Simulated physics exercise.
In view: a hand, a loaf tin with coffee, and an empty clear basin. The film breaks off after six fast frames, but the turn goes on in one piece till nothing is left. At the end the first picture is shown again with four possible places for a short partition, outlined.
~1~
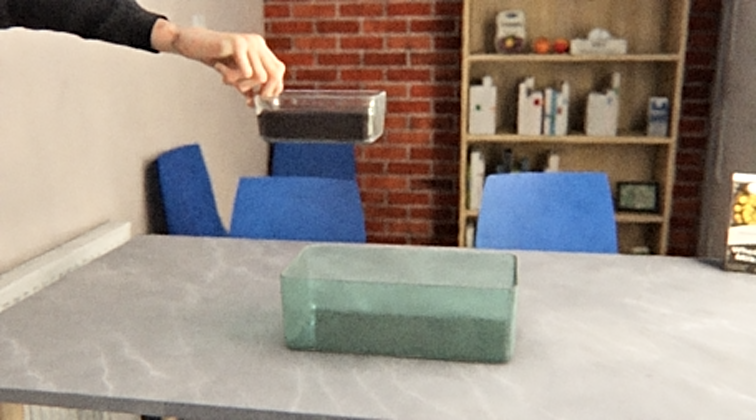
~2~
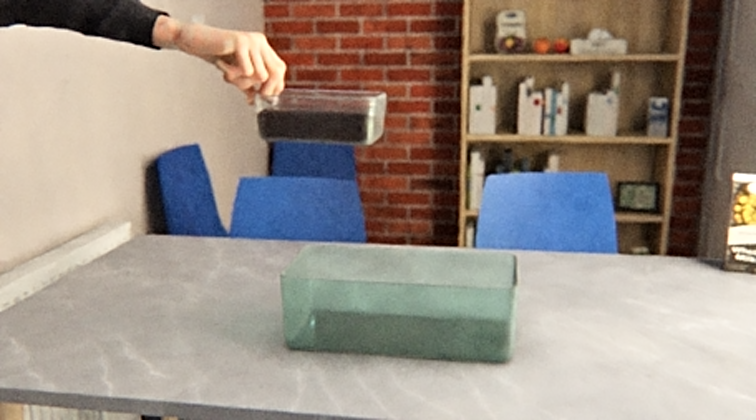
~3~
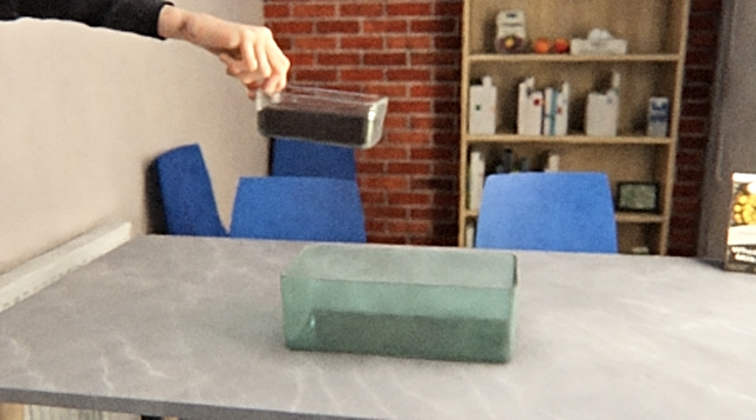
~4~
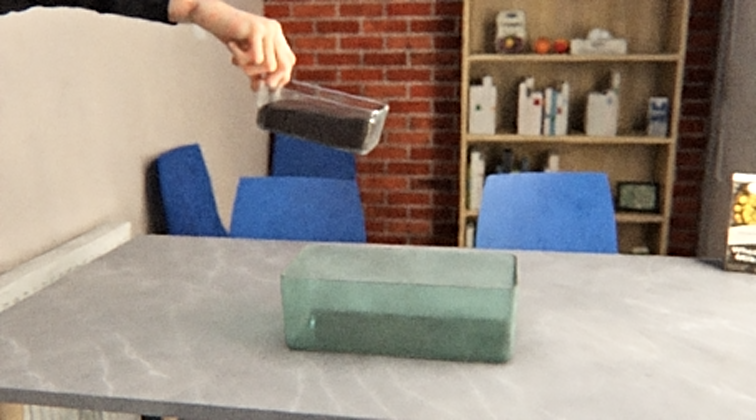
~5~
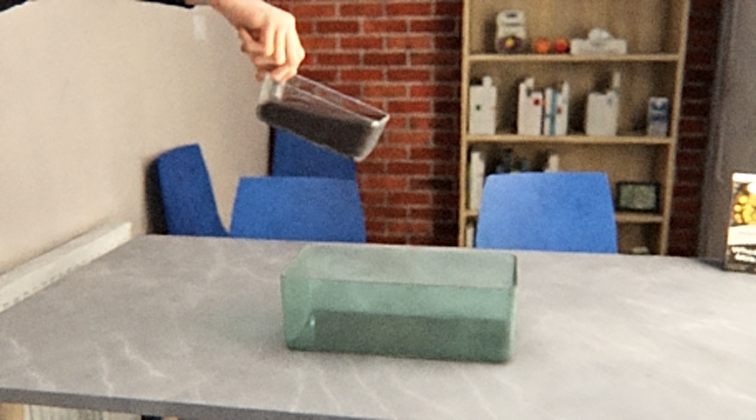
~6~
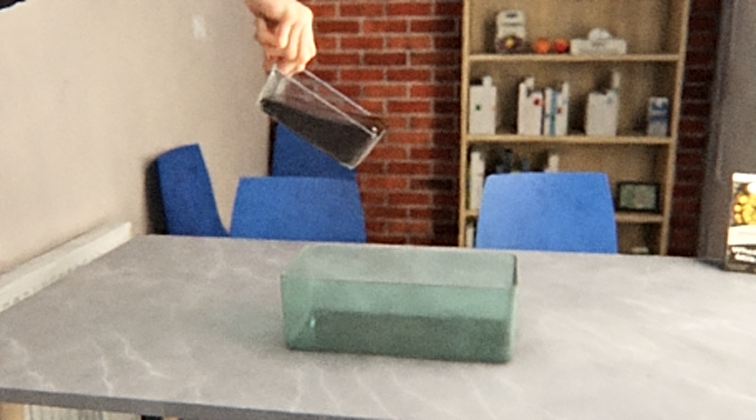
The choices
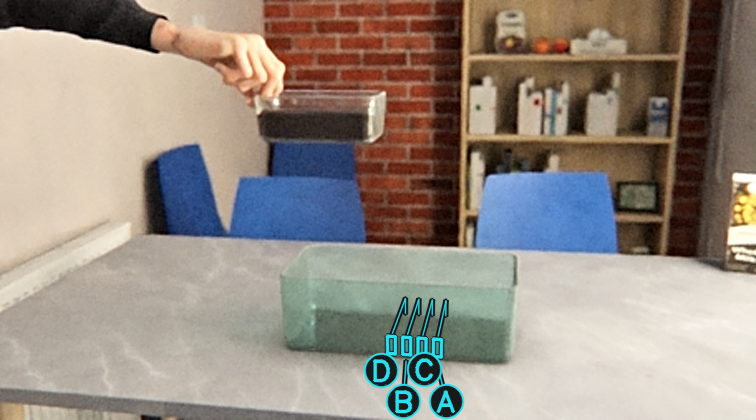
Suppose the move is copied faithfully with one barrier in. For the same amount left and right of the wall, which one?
I would pick slot C.
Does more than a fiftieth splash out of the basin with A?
Yes, it does.
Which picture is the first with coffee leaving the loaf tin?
Picture 6.
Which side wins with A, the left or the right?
More ends on the left.
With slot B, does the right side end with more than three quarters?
No, it does not.
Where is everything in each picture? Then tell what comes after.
The first picture shows upright, lip at (379, 94); basin from (286, 346) to (514, 361); nothing has left yet.
The second picture shows upright, lip at (380, 95); nothing has left yet.
The third picture shows tipped about 6°, lip at (381, 100); nothing has left yet.
The fourth picture shows tipped about 13°, lip at (383, 108); nothing has left yet.
The fifth picture shows tipped about 23°, lip at (383, 118); nothing has left yet.
The sixth picture shows tipped about 34°, lip at (382, 130); coffee is over the lip, down to (382, 130).
On the marked copy, A at (436, 362); B at (406, 360); C at (421, 361); D at (390, 359).
With A, about 67 % ends left of the wall and 26 % right of it; 7 % is lost outside.
With B, about 32 % ends left of the wall and 62 % right of it; 6 % is lost outside.
With C, about 47 % ends left of the wall and 47 % right of it; 6 % is lost outside.
With D, about 26 % ends left of the wall and 67 % right of it; 6 % is lost outside.
